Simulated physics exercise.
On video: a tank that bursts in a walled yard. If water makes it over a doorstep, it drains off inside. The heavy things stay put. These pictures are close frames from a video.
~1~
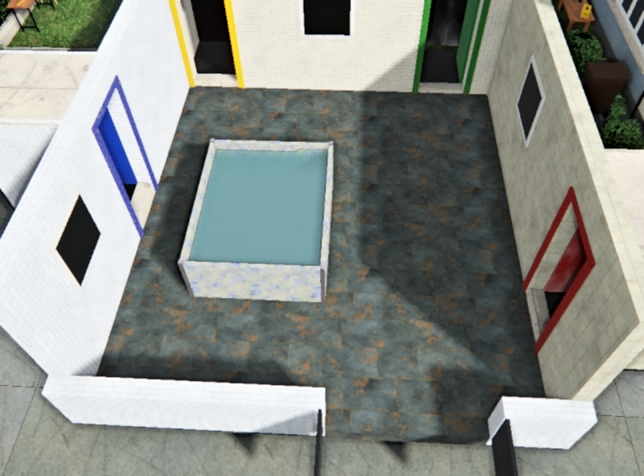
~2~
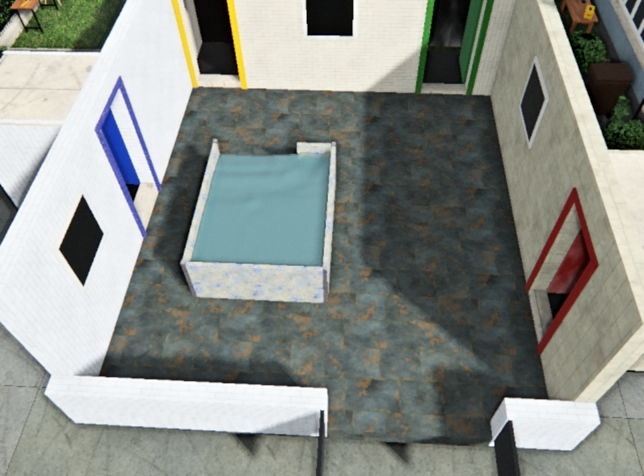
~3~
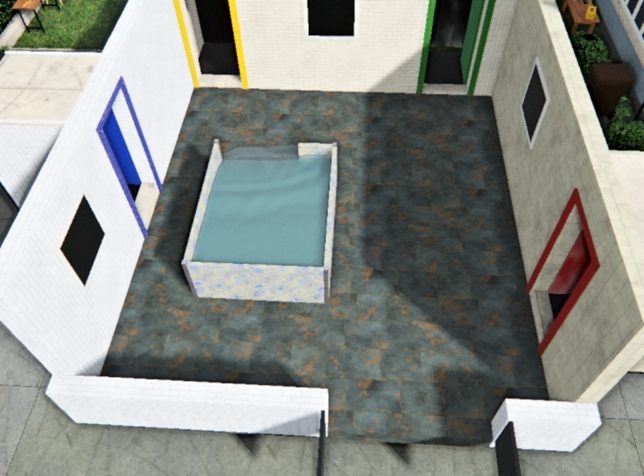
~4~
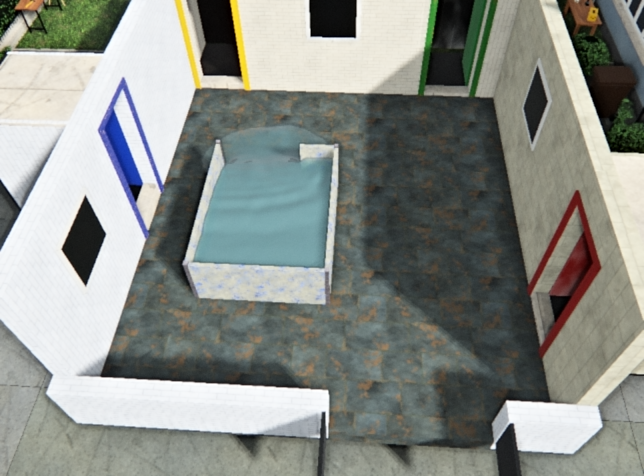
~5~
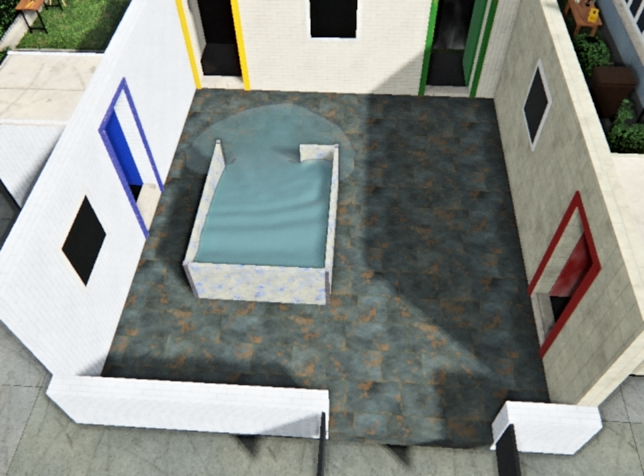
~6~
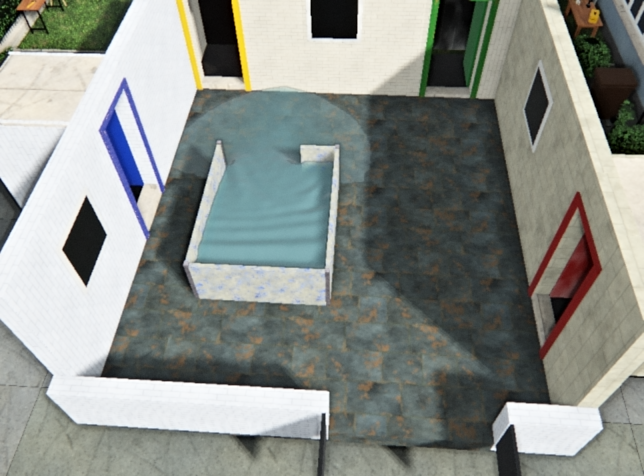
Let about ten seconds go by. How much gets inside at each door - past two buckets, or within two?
Outcome: I expect the yellow door to go over the limit. I expect the blue door to stay within two buckets. I expect the red door to stay within two buckets. I expect the green door to go over the limit.
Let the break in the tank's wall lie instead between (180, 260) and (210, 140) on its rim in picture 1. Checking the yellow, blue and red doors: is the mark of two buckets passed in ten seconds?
In that case the yellow door overshoots, while the blue door overshoots and the red door overshoots.
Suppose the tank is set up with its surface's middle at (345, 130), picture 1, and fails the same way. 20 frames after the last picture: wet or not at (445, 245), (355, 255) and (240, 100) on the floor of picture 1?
Points in turn: Inundated; not reached; inundated.
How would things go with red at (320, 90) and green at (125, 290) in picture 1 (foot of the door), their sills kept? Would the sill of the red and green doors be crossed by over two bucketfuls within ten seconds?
Well, the red one runs over, and as for the green one, it stays within bounds.
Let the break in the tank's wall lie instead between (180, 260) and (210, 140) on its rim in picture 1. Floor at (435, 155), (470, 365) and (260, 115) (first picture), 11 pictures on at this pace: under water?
As listed: Not flooded, clear, covered.
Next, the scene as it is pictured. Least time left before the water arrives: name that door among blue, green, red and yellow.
The yellow-painted one, before the others.
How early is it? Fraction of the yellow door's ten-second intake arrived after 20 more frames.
My guess is about 80 %.
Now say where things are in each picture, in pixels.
The first picture shows still water in the tank at (263, 202).
In the second picture, the front is at a hidden place, out from the gap on the tank's far side.
In the third picture, the front is at a hidden place, out from the gap on the tank's far side.
In the fourth picture, the front is at (289, 127), out from the gap on the tank's far side.
In the fifth picture, water pours out on the tank's far side and has run to (290, 105).
In the sixth picture, the front is at (311, 93), out from the gap on the tank's far side.
A moment on, water covers 25 % of the floor; the yellow door under two buckets in, the blue door not reached, the red door not reached, the green door not reached.
Next, water covers 30 % of the floor; the yellow door far over two buckets in, the blue door not reached, the red door not reached, the green door wet at the sill, nothing in.
Then, water covers 45 % of the floor; the yellow door far over two buckets in, the blue door wet at the sill, nothing in, the red door not reached, the green door wet at the sill, nothing in.
Later, water covers 80 % of the floor; the yellow door far over two buckets in, the blue door wet at the sill, nothing in, the red door wet at the sill, nothing in, the green door over two buckets in.
In the end, water covers 95 % of the floor; the yellow door far over two buckets in, the blue door wet at the sill, nothing in, the red door wet at the sill, nothing in, the green door far over two buckets in.
